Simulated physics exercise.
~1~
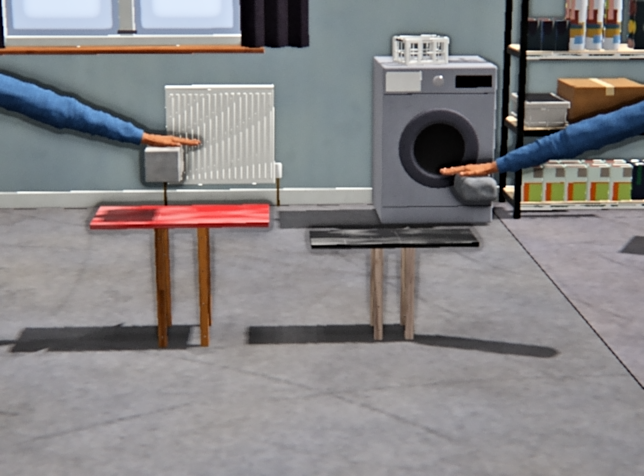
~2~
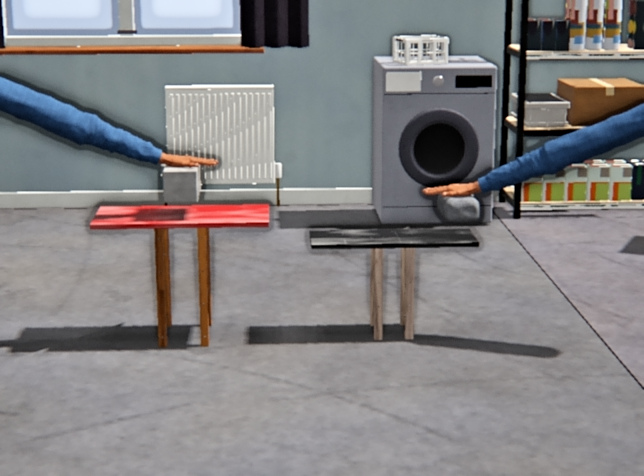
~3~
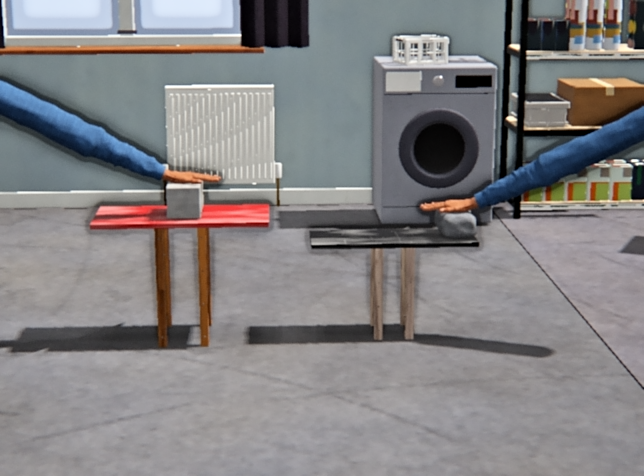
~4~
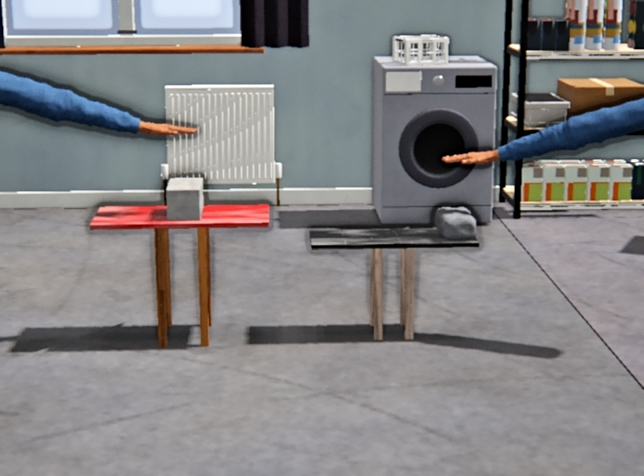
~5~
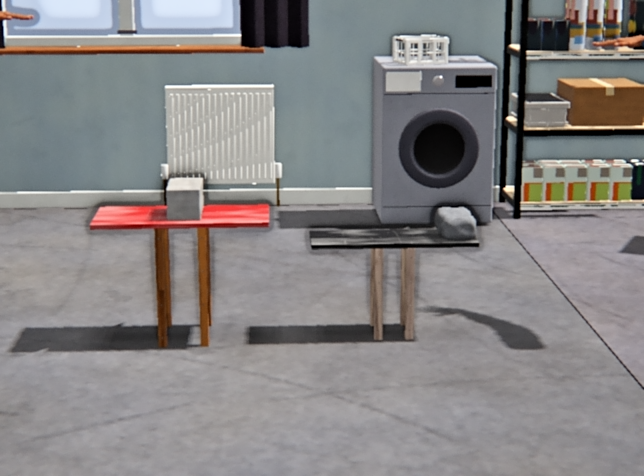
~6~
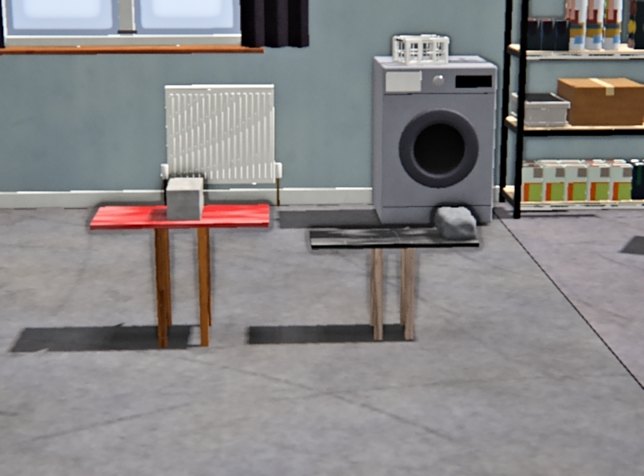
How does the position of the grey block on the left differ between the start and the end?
At first the block is held in the air under a hand, above the red stand. By the end it is lower and slightly further right, resting on the red top with no hand on it.
Grey block and lumpy grey object being lowered by two hands onto red and black stands, both staying upright after hands withdraw.
